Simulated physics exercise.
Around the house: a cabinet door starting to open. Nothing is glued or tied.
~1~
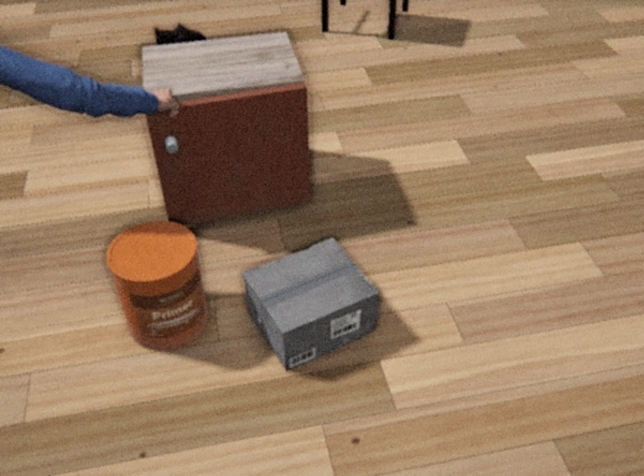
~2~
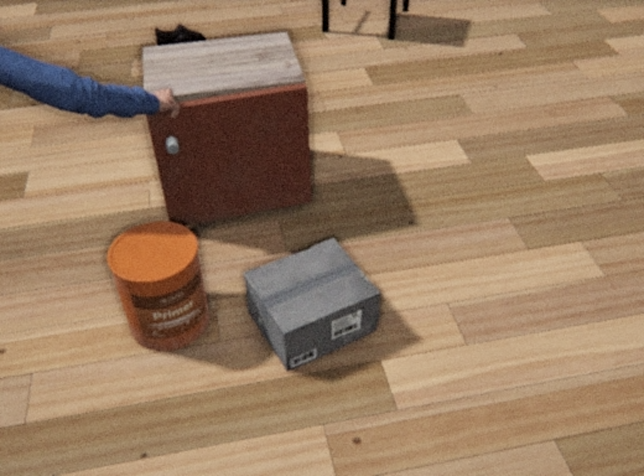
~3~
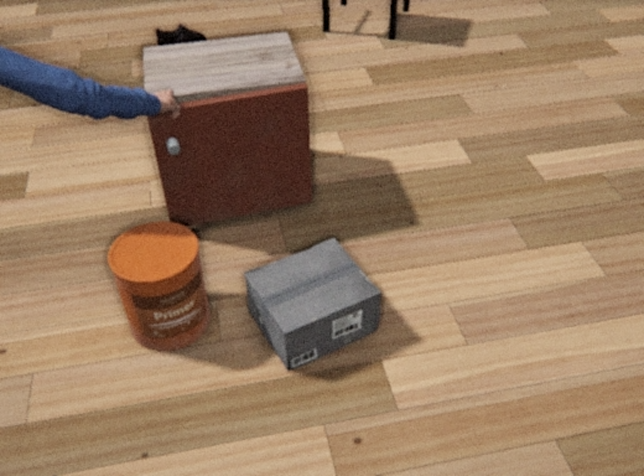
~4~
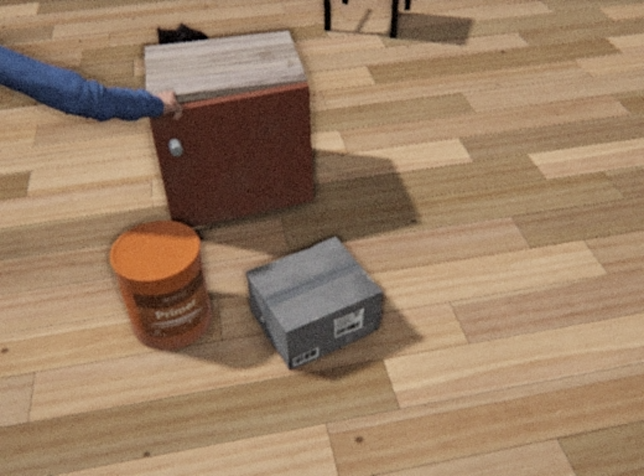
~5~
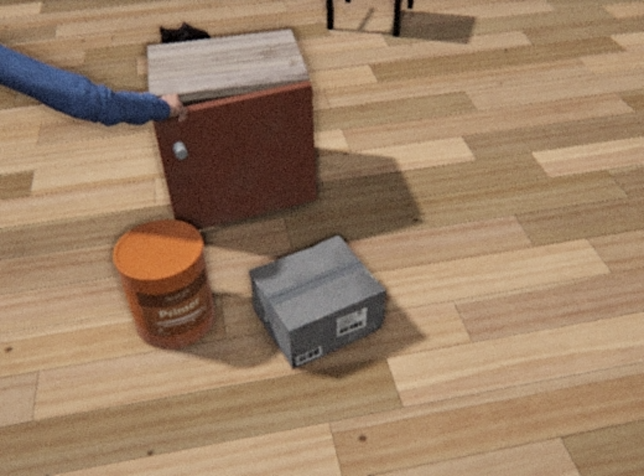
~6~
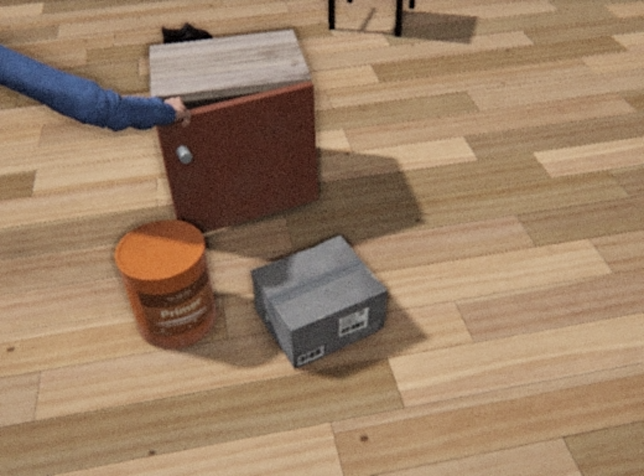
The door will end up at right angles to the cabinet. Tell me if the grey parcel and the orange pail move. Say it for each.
Here the grey parcel is pushed along; the orange pail remains where it is.
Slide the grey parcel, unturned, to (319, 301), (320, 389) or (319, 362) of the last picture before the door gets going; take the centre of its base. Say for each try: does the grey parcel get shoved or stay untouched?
In turn it is pushed along; stays untouched; stays untouched.
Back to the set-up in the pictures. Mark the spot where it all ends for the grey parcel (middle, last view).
Roughly at (357, 323).
Then, 1.68 s after the last picture, door 64° open; grey parcel moved a little near (322, 302); orange pail at rest near (169, 285).
Then, 2.04 s after the last picture, door 74° open; grey parcel moved a little near (339, 313); orange pail at rest near (169, 285).
Then, 2.34 s after the last picture, door 84° open; grey parcel moved a little near (352, 320); orange pail at rest near (169, 285).
At rest, the grey parcel gets knocked, near (357, 323); the orange pail escapes contact, near (169, 285).
